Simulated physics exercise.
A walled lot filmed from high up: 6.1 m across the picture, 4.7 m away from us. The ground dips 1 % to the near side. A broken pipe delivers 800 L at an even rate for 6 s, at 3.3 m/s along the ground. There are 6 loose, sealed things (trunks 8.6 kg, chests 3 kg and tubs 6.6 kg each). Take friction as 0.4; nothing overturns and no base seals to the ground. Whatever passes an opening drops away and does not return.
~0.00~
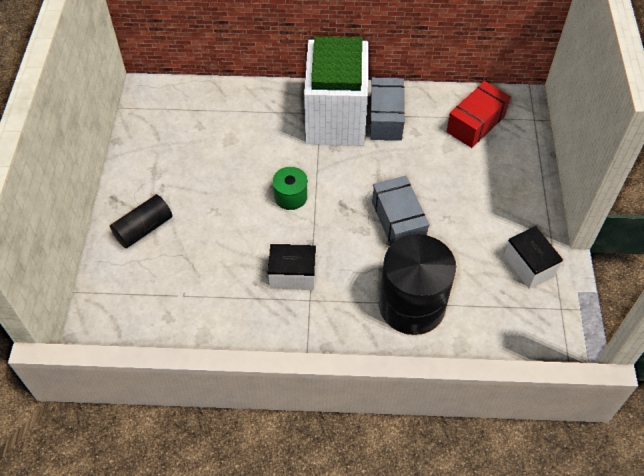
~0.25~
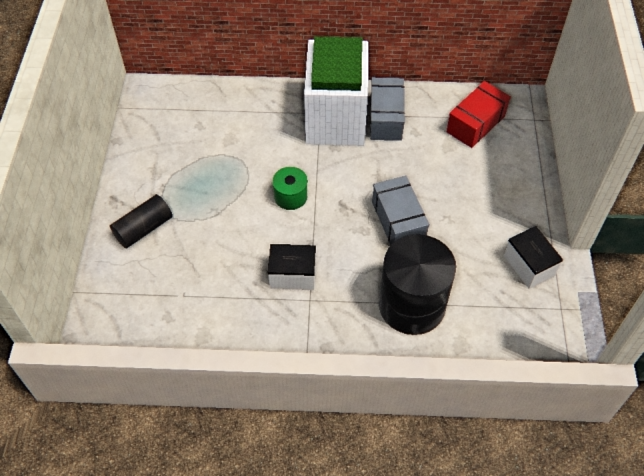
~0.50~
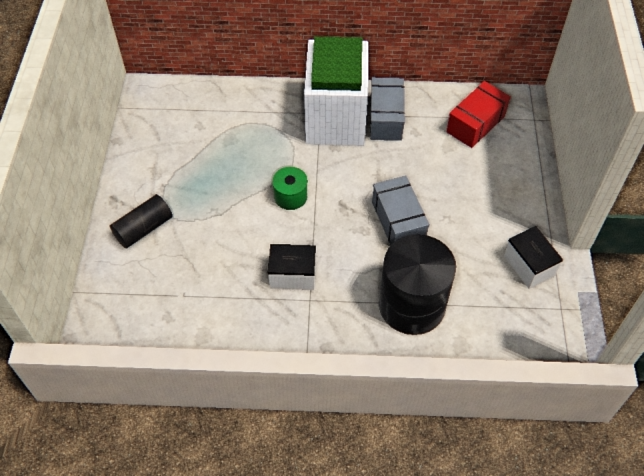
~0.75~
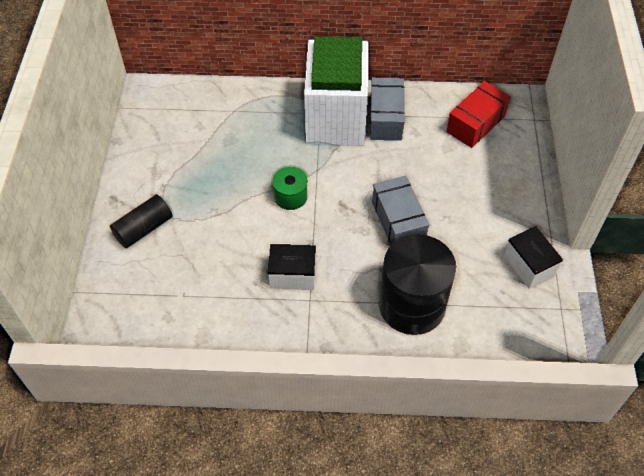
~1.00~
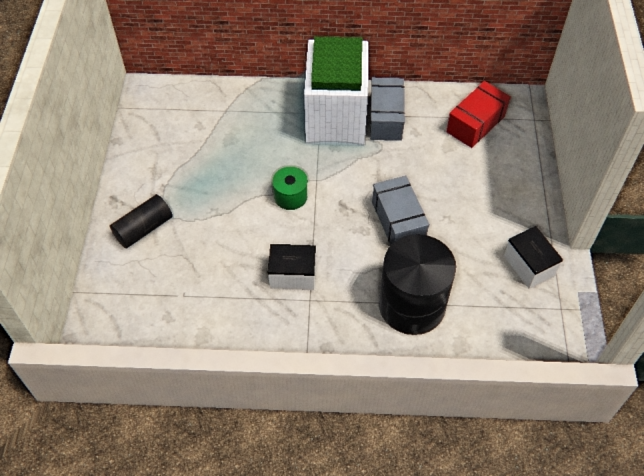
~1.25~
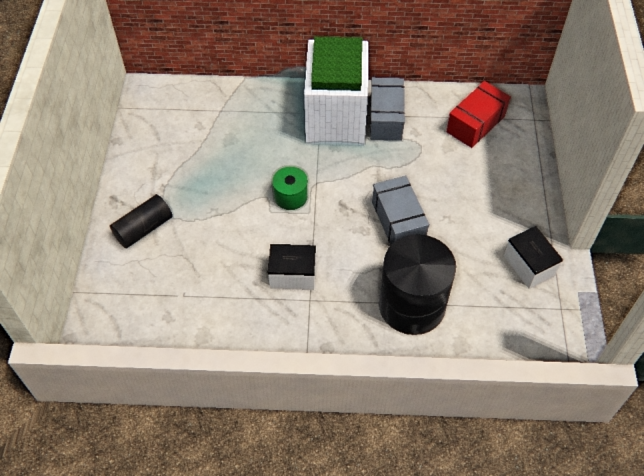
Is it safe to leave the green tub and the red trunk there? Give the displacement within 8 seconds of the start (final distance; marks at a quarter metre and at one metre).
The green tub stays put, the red trunk ends far away.
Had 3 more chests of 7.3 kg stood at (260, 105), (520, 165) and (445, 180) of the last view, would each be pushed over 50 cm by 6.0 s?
In that order: More, more, past it.
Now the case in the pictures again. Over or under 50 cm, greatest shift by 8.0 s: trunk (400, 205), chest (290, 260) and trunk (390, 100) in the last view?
In turn: Short of it, short of it, past it.
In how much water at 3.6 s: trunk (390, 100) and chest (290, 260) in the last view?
About 2 and 0 cm.
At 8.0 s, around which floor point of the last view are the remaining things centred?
Near (410, 255).
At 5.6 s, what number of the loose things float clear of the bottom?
2 of them.
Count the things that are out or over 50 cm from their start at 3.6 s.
I count 0.
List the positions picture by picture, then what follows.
In the first picture, the green tub at (290, 180), on the bottom; the red trunk at (481, 104), on the bottom; 0.0 m2 under water; 0 of 6 have shifted.
In the second picture, the green tub at (290, 180) rests on the ground; the red trunk at (481, 104), on the bottom; 0.8 m2 under water; 0 of 6 have shifted.
In the third picture, the green tub at (290, 180) rests on the ground; the red trunk at (481, 104) rests on the ground; 1.7 m2 under water; 0 of 6 have shifted.
In the fourth picture, the green tub at (290, 180) rests on the ground; the red trunk at (481, 104) rests on the ground; water covers 2.7 m2; 0 of 6 have shifted.
In the fifth picture, the green tub at (290, 180) rests on the ground; the red trunk at (481, 104) rests on the ground; water covers 3.4 m2; 0 of 6 have shifted.
In the sixth picture, the green tub at (290, 180) rests on the ground; the red trunk at (481, 104) rests on the ground; water covers 3.9 m2; 0 of 6 have shifted.
After 1.8 s the green tub is near (290, 180), 0.0 m from its start, aground; the red trunk is near (481, 104), 0.0 m from its start, aground; 0 of 6 are out; 0 afloat.
After 3.6 s the green tub is near (290, 180), 0.0 m from its start, aground; the red trunk is near (510, 115), 0.4 m from its start, aground; 0 of 6 are out; 0 afloat.
After 5.6 s the green tub is near (290, 180), 0.0 m from its start, aground; the red trunk is near (531, 153), 1.0 m from its start, afloat; 0 of 6 are out; 2 afloat.
After 8.0 s the green tub is near (290, 180), 0.0 m from its start, aground; the red trunk is near (526, 273), 2.7 m from its start, afloat; 0 of 6 are out; 3 afloat.
